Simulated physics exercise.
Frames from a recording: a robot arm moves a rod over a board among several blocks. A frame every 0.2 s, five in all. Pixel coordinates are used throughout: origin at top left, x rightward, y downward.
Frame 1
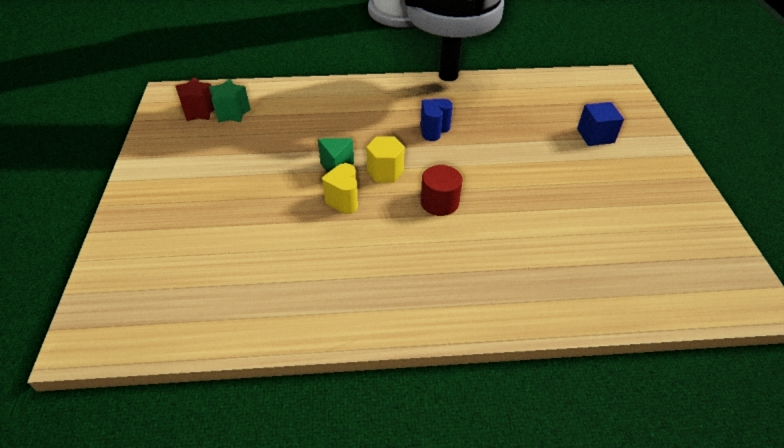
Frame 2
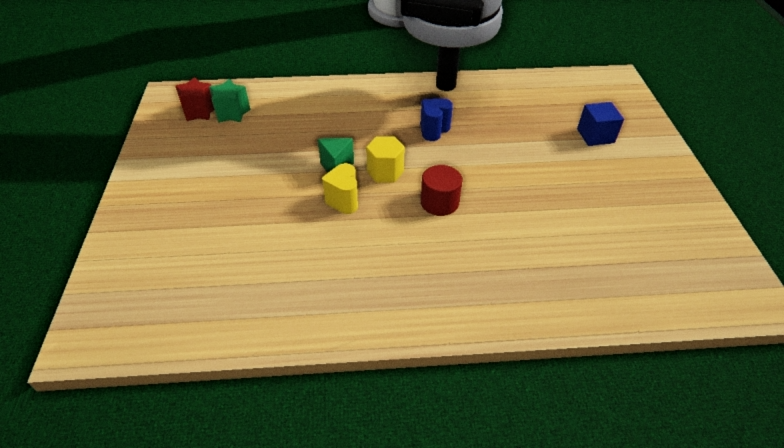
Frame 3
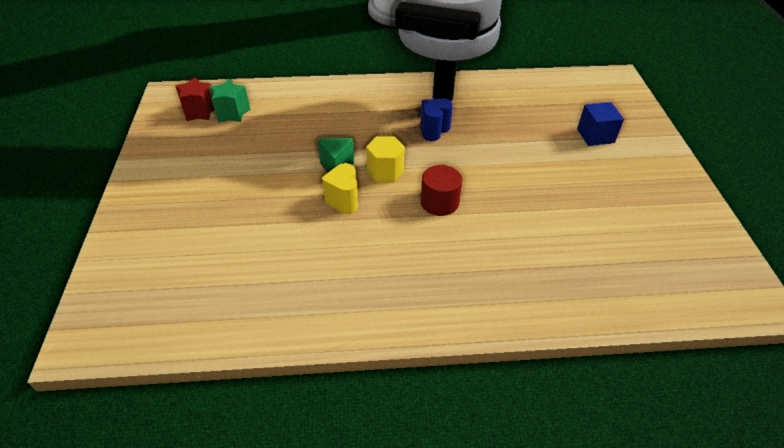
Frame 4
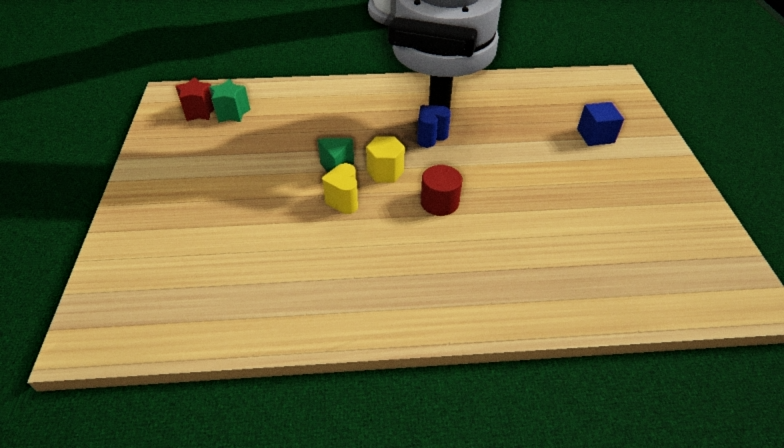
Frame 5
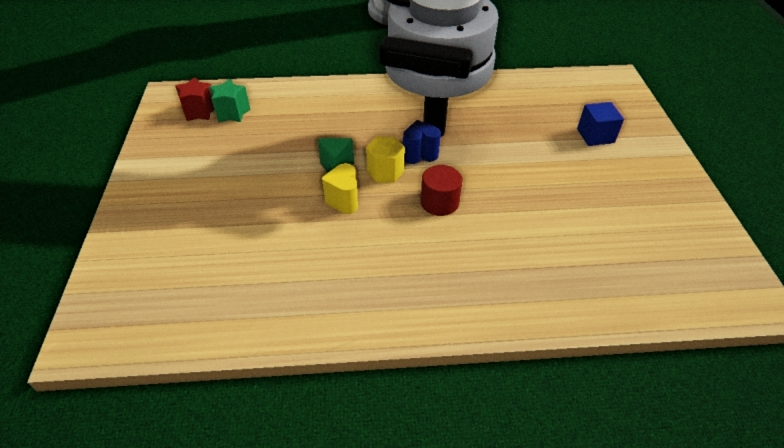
Robot arm lowering a black rod toward the viewer, nudging a blue heart block slightly forward and left beside a yellow hexagon.
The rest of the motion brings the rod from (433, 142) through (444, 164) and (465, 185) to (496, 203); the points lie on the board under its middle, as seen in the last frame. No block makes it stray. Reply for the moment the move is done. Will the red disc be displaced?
I'd say no.
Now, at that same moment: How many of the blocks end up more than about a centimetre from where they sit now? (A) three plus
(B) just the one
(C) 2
Answer: B.
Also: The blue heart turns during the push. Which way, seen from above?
From above, it looks like the blue heart goes clockwise.
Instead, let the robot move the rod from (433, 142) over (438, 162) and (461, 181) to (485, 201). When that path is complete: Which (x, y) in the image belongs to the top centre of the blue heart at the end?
The answer is (416, 144).
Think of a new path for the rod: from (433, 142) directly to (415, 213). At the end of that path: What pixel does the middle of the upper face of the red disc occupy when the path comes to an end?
My estimate: (451, 192).
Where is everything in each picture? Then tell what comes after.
The first frame shows tip of the rod (448, 76), middles of tops, blue heart (436, 106), red disc (442, 177).
The second frame shows rod (446, 86), nothing pushed.
The third frame shows rod (443, 98), nothing pushed.
The fourth frame shows rod (439, 113), blue heart (433, 112).
The fifth frame shows rod (434, 132), blue heart (421, 130), red disc (442, 177).
On the path given first. One third of the way, rod (445, 155); blue heart (419, 139), turned 45° clockwise.
Two thirds of the way, rod (467, 176); blue heart (419, 139), turned 45° clockwise.
At the end, rod (498, 193); blue heart (419, 139), turned 45° clockwise; red disc unmoved.
